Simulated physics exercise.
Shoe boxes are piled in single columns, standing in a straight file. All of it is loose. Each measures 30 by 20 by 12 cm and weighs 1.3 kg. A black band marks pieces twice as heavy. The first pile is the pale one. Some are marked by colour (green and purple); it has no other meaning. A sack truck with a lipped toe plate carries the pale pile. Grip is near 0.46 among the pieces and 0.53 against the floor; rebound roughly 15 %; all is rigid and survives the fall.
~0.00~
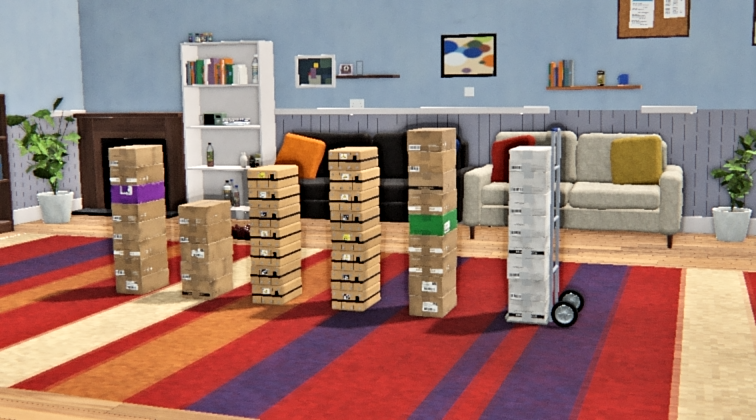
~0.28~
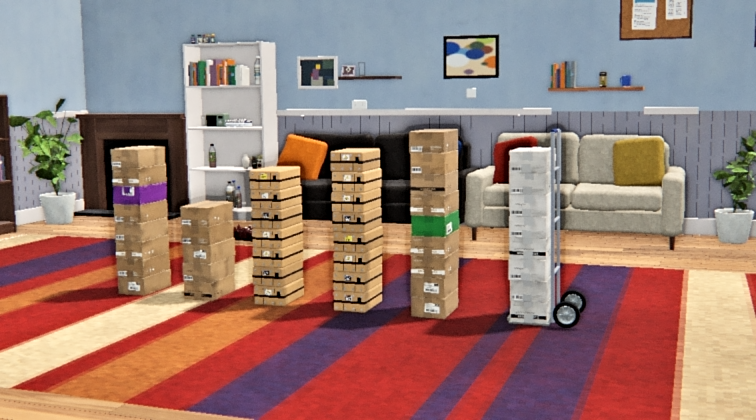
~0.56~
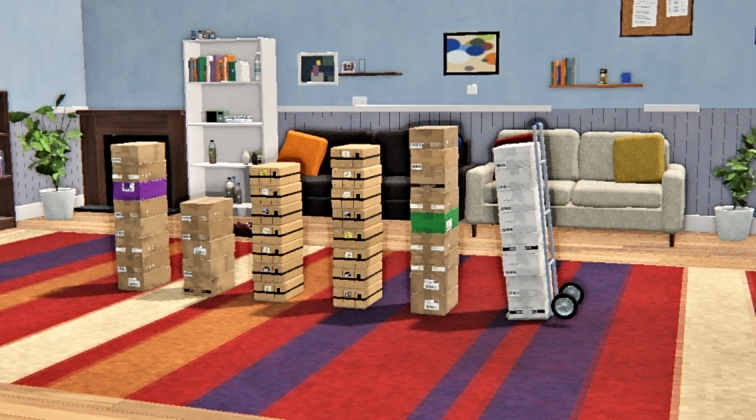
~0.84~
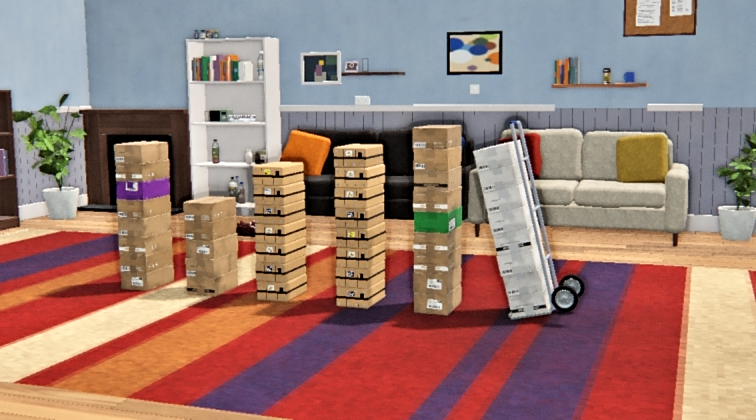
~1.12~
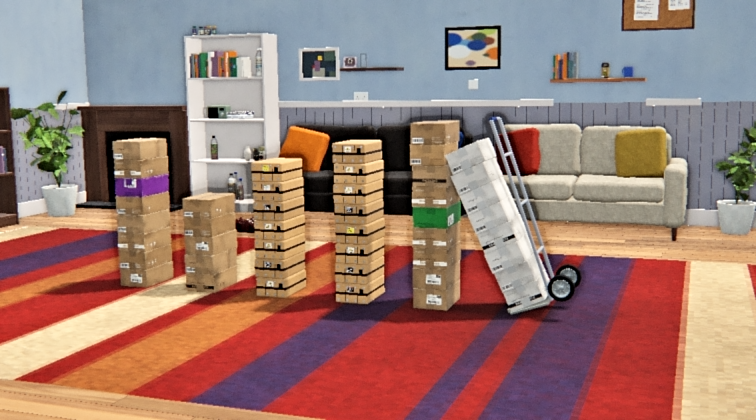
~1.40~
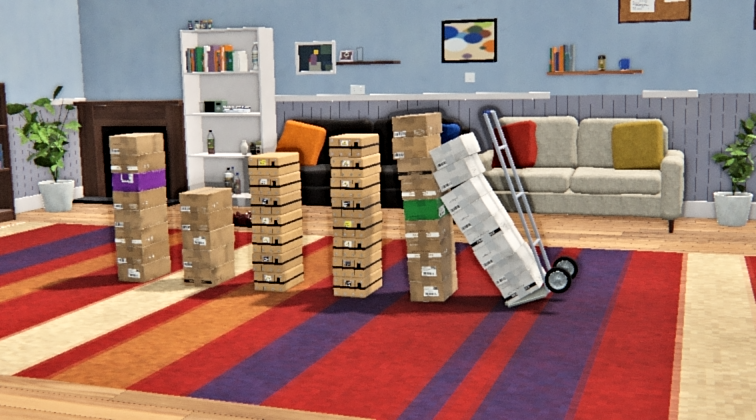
Living room with six box columns on a striped rug, a hand truck tilting left, its pale stack leaning against the neighbouring column.
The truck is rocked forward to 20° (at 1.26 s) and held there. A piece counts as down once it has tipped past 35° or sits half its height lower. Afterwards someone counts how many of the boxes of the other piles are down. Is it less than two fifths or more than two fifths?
Over two fifths of them.
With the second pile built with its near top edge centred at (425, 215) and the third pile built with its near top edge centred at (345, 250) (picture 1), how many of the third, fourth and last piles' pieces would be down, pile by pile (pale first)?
Then third 0, fourth 0, last 0.
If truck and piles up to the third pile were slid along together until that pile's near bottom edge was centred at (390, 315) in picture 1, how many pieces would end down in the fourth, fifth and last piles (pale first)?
In that case fourth 6, fifth 4, last 8.
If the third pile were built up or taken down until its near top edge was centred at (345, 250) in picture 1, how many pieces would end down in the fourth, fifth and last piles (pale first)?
Then fourth 7, fifth 4, last 8.
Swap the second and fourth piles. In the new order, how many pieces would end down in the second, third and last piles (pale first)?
Then second 0, third 0, last 0.
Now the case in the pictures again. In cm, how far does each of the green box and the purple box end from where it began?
Moved: Green 65, purple 115.
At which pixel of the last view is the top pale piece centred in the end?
Near (377, 215).
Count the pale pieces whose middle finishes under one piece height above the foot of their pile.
1 of them.
By 1.88 s, 8 of the pale pile down; none of the 37 other boxes down, 11 disturbed; green box tilted 22°.
By 2.50 s, 8 of the pale pile down; 9 of the 37 other boxes down; green box tilted 33°, 11 cm lower.
By 3.04 s, 8 of the pale pile down; 22 of the 37 other boxes down; green box tilted 48°, 26 cm lower.
By 3.74 s, 8 of the pale pile down; 33 of the 37 other boxes down; purple box tilted 59°, 31 cm lower; green box tilted 48°, 26 cm lower.
When it is over (4.5 s), 8 of the pale pile down; 33 of the 37 other boxes down; purple box upside down; green box tilted 48°, 26 cm lower. That is 89 per cent. In pixels of the last frame, middles, purple box near (19, 255), green box near (342, 248).
